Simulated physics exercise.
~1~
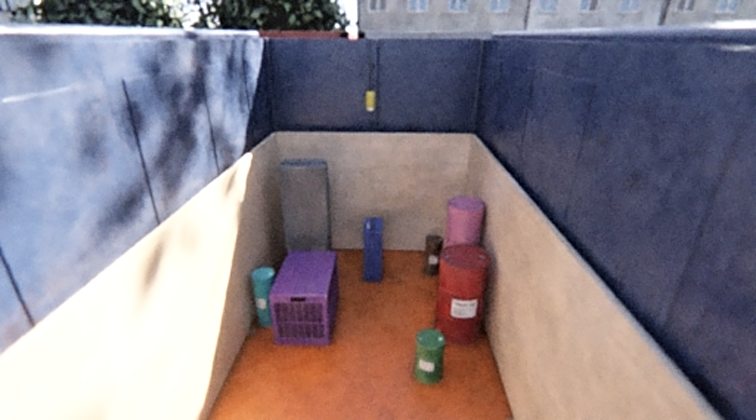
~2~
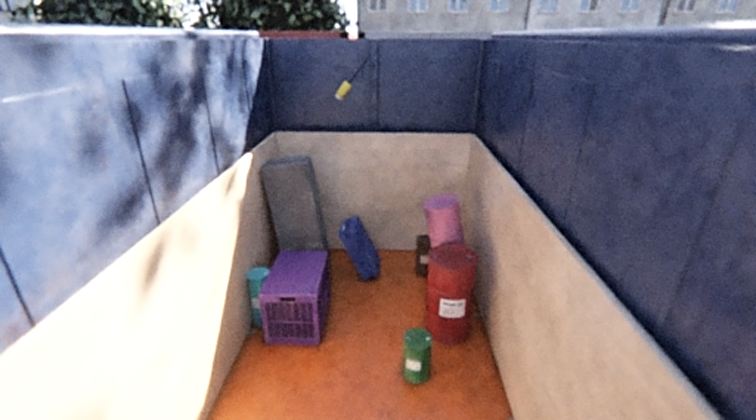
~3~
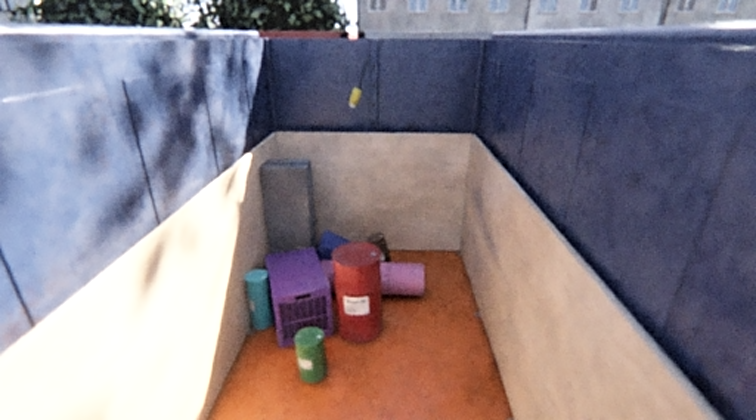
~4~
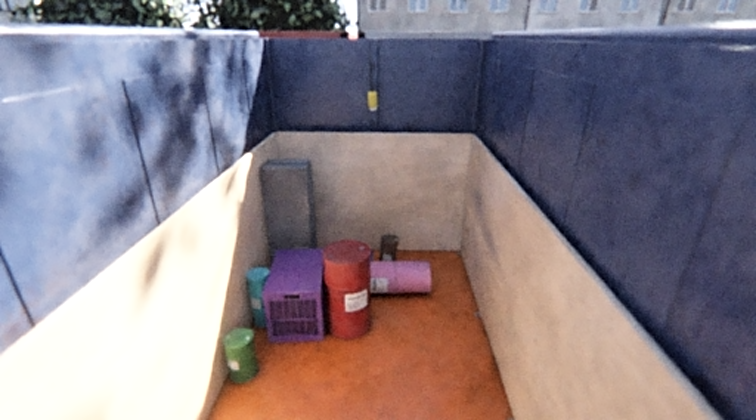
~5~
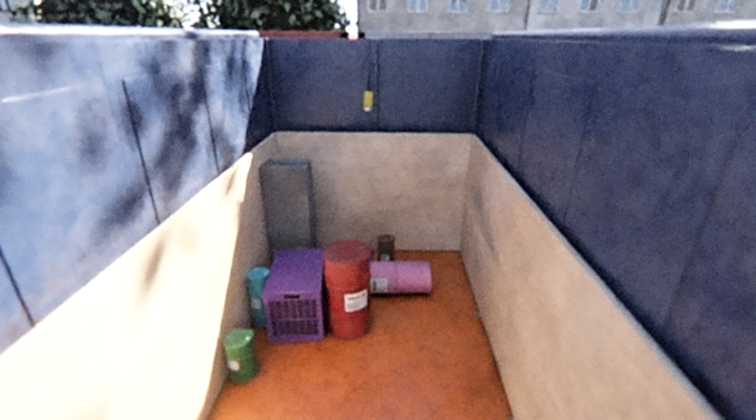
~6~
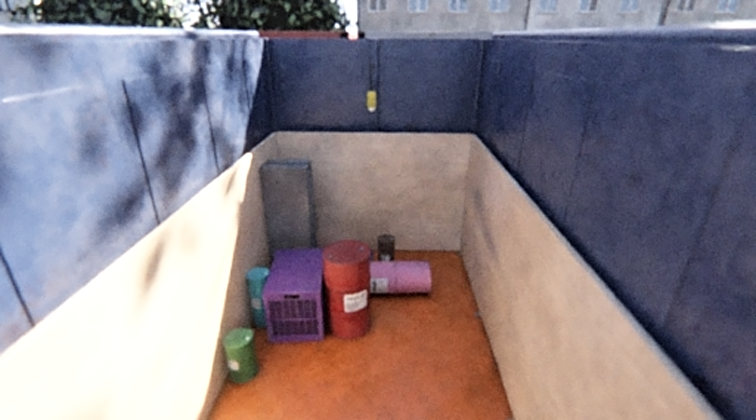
In a van's load bay, drums and canisters slide left, the pink drum ending toppled.
